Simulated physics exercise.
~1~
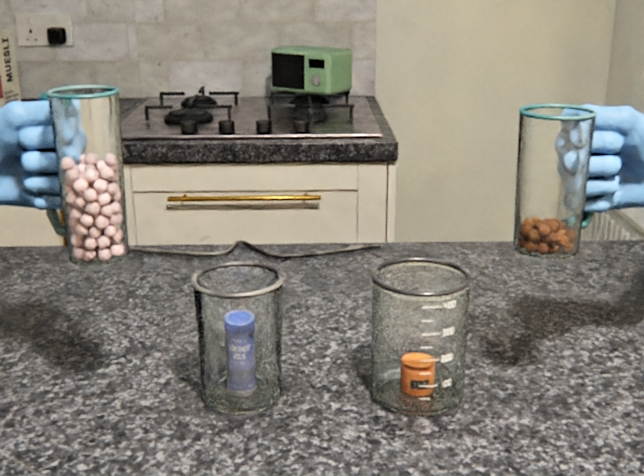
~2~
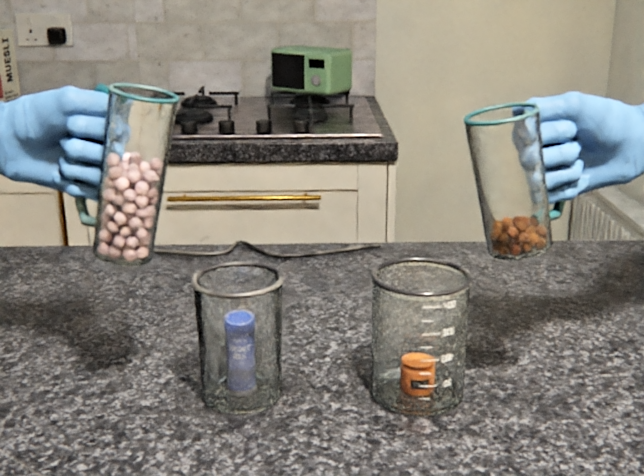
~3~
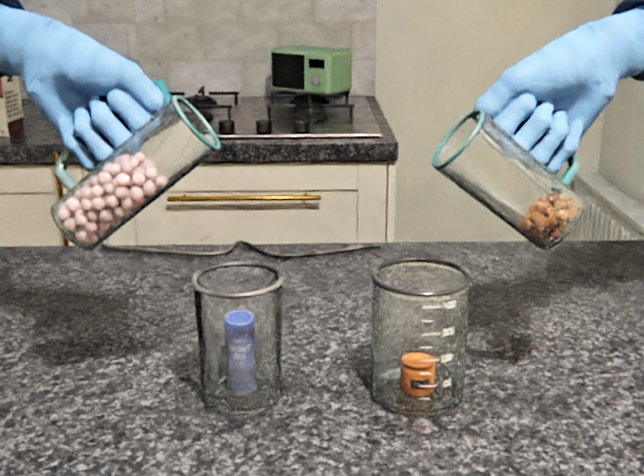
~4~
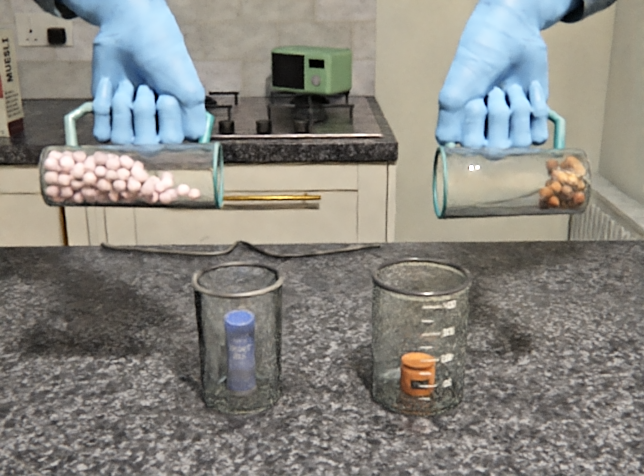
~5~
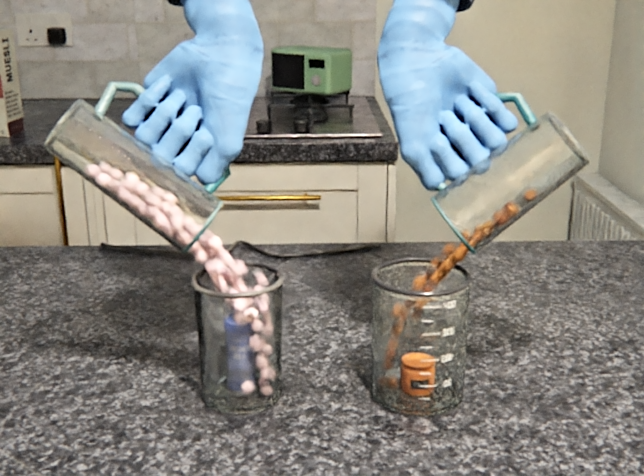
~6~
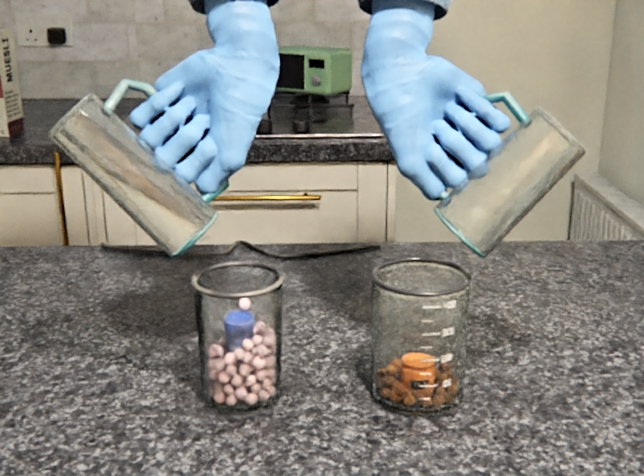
Gloved hands tipping two cups, pouring pink balls and brown pieces around blue and orange objects, both still showing in their containers.
